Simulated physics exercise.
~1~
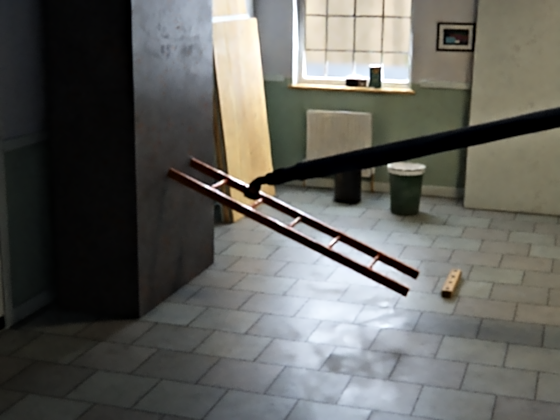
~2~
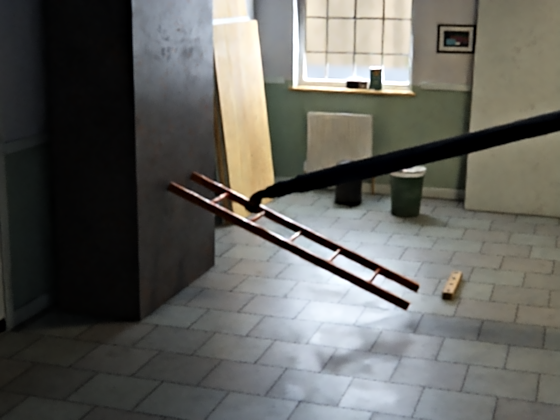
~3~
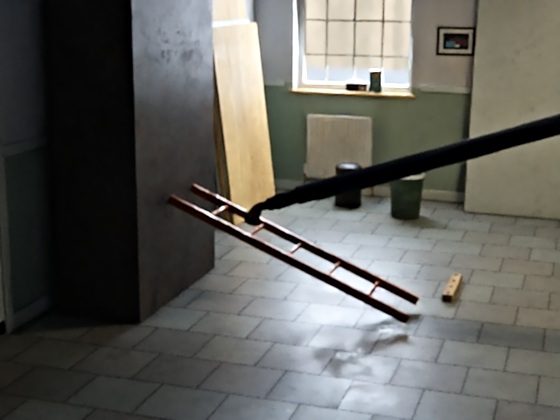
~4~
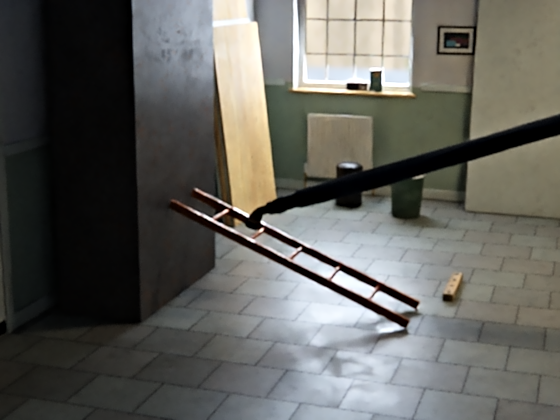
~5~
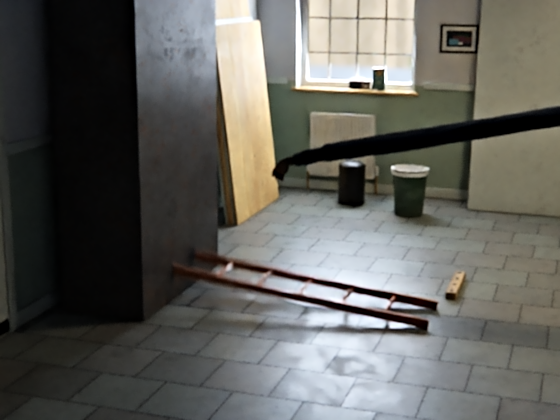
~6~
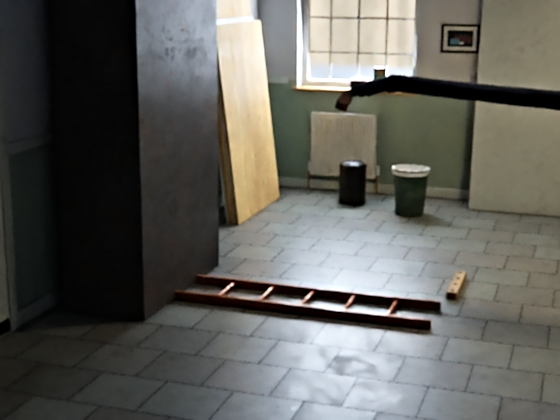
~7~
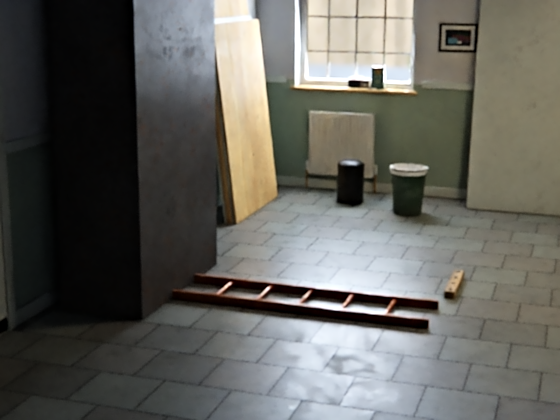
In a dim room with a grey tiled floor, a dark arm held an orange ladder-like rack slanted against a tall dark cupboard and lowered it slightly, then let go and drew back as the rack slid down and ended flat on the floor.
